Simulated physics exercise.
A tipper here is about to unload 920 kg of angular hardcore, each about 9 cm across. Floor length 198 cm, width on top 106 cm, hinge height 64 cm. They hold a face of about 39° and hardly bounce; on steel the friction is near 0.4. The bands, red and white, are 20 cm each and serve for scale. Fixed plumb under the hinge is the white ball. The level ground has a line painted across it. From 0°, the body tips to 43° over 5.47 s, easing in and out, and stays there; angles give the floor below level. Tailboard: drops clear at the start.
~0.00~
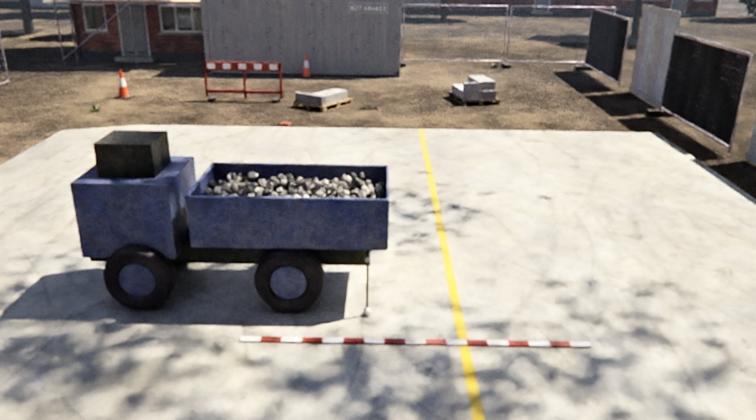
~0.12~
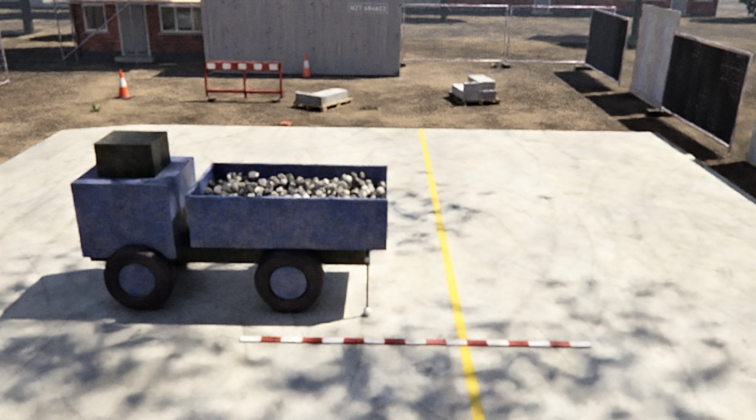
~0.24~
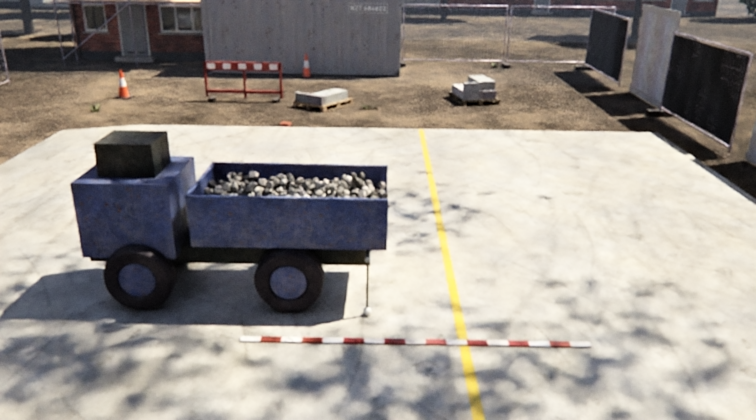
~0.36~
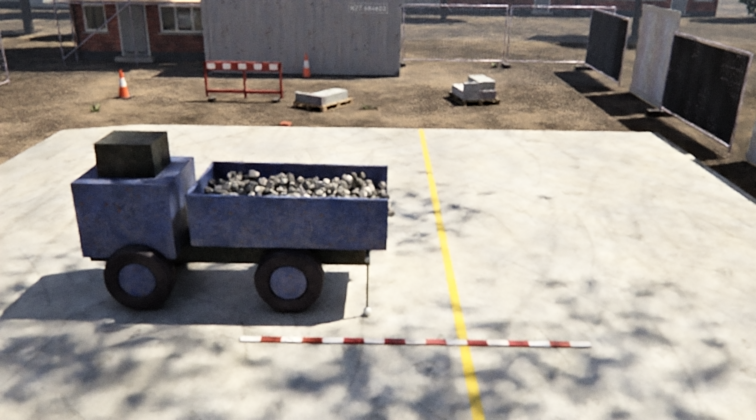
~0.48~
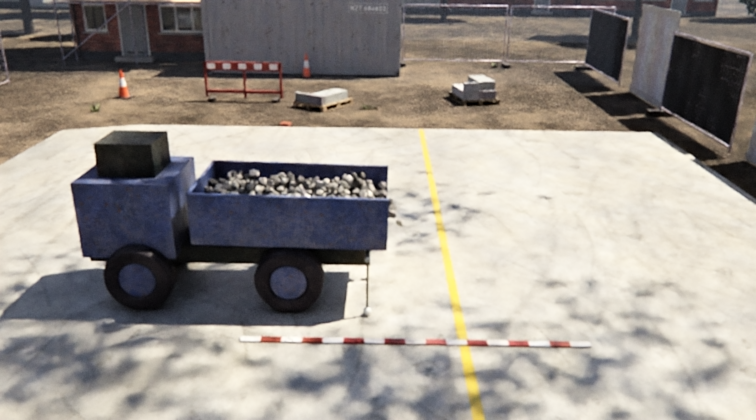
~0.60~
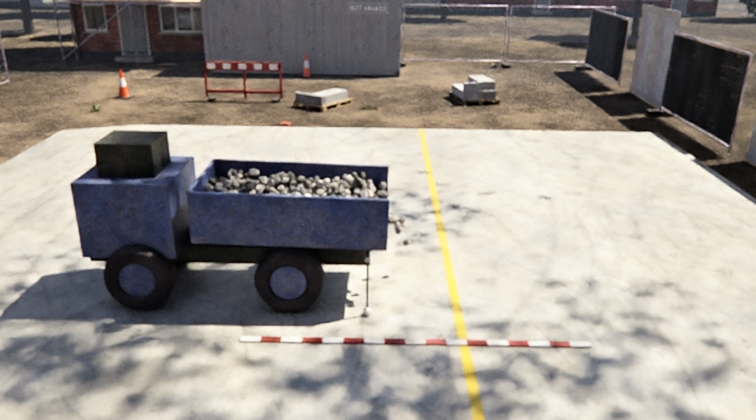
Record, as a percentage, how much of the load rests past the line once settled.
Approximately 25 out of 100.
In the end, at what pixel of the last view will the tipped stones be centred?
Around (430, 279).
After 4.1 s the floor is at 36°; 48 % in the body, 50 % short of the line, 2 % past the line; the foremost stones are at (474, 280).
After 5.6 s the floor is at 43°; 0 % in the body, 73 % short of the line, 27 % past the line; the foremost stones are at (548, 297).
After 5.9 s the floor is at 43°; 0 % in the body, 73 % short of the line, 27 % past the line; the foremost stones are at (548, 297).
After 8.8 s the floor is at 43°; 0 % in the body, 73 % short of the line, 27 % past the line; the foremost stones are at (548, 297).
